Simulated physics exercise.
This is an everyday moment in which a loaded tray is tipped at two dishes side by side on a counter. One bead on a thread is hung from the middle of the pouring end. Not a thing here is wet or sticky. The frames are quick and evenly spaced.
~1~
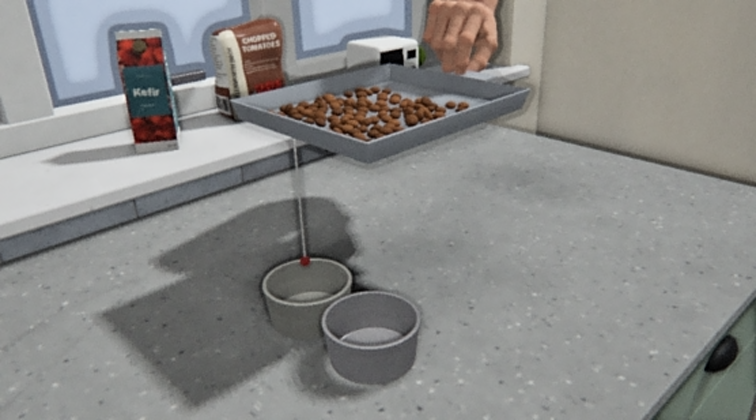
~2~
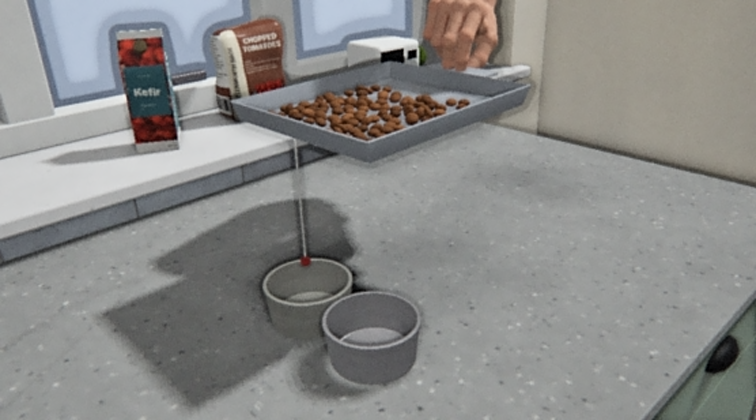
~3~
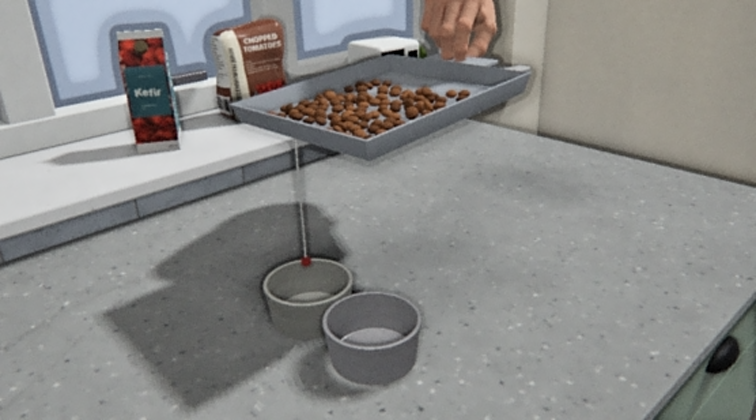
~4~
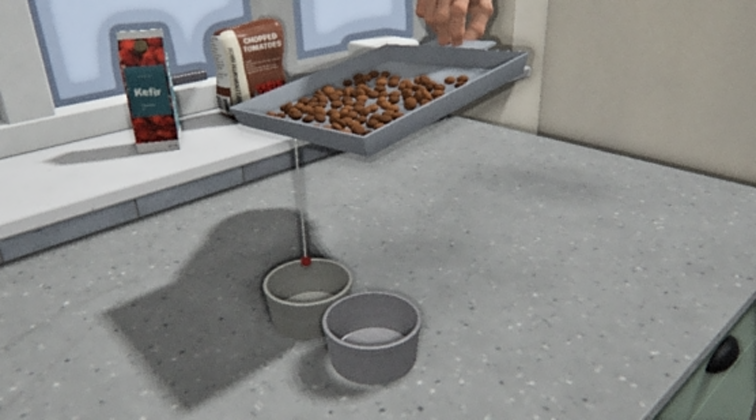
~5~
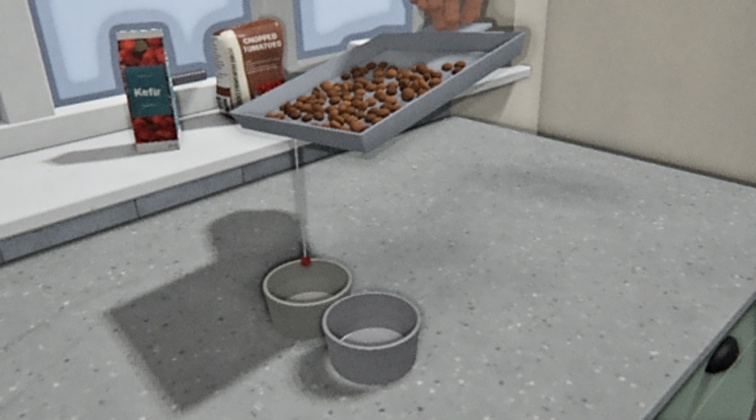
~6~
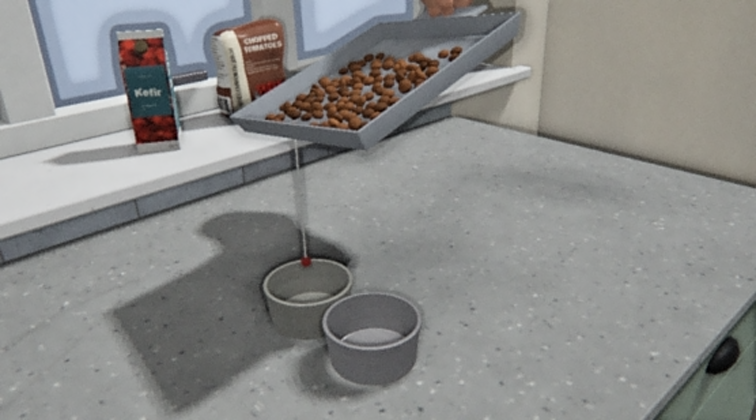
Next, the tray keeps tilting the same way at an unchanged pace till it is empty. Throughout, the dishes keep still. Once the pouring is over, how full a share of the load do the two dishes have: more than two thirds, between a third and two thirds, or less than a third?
They have less than a third of it.
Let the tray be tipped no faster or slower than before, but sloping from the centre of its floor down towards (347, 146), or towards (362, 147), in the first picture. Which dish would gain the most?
For the first try I'd say the dish over on the right, and for the second, the dish over on the right.
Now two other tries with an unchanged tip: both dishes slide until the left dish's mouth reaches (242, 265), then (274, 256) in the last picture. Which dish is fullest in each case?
Run 1: The one on the left side. Run 2: The one on the left side.
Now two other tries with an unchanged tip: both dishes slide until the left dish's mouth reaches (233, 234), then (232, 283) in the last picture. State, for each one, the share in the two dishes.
You'd end up with around 50 per cent and then around 30 per cent.
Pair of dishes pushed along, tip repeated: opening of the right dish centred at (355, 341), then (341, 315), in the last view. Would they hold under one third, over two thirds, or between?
Below one third, then under a third.
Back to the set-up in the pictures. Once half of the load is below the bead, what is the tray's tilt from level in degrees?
Around 100° of tilt.
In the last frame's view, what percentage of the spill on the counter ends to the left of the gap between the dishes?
Around 100 per cent, give or take.
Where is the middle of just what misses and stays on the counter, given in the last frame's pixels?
Roughly pixel (233, 293).
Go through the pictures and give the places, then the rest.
The first picture shows corners of the pouring end near (238, 100) and (368, 140), level; middle of the load near (360, 115), bits of dog kibble; left dish near (274, 312); right dish near (336, 355); bead on its thread near (305, 261).
The second picture shows corners of the pouring end near (238, 101) and (368, 139), level; middle of the load near (361, 114).
The third picture shows corners of the pouring end near (238, 103) and (367, 137), tipped barely, lowest at the left corner; middle of the load near (360, 111).
The fourth picture shows corners of the pouring end near (237, 106) and (364, 134), tipped a little, lowest at the left corner; middle of the load near (359, 105).
The fifth picture shows corners of the pouring end near (236, 110) and (361, 131), tipped a little, lowest at the left corner; middle of the load near (357, 99).
The sixth picture shows corners of the pouring end near (237, 114) and (358, 128), tipped clearly, lowest at the left corner; middle of the load near (355, 94); left dish near (275, 313); right dish near (337, 356).
Shortly afterwards, tray tipped steeply; all but a few on the tray; only a few in the air.
Next, tray tipped past a quarter turn; near a quarter on the tray; only a few in the left dish; near half outside both; near a quarter in the air.
Some moments later, tray tipped past a quarter turn; only a few in the left dish; all but a few outside both.
In the end, tray tipped past a quarter turn; none at all in the right dish; only a few in the left dish; all but a few outside both.
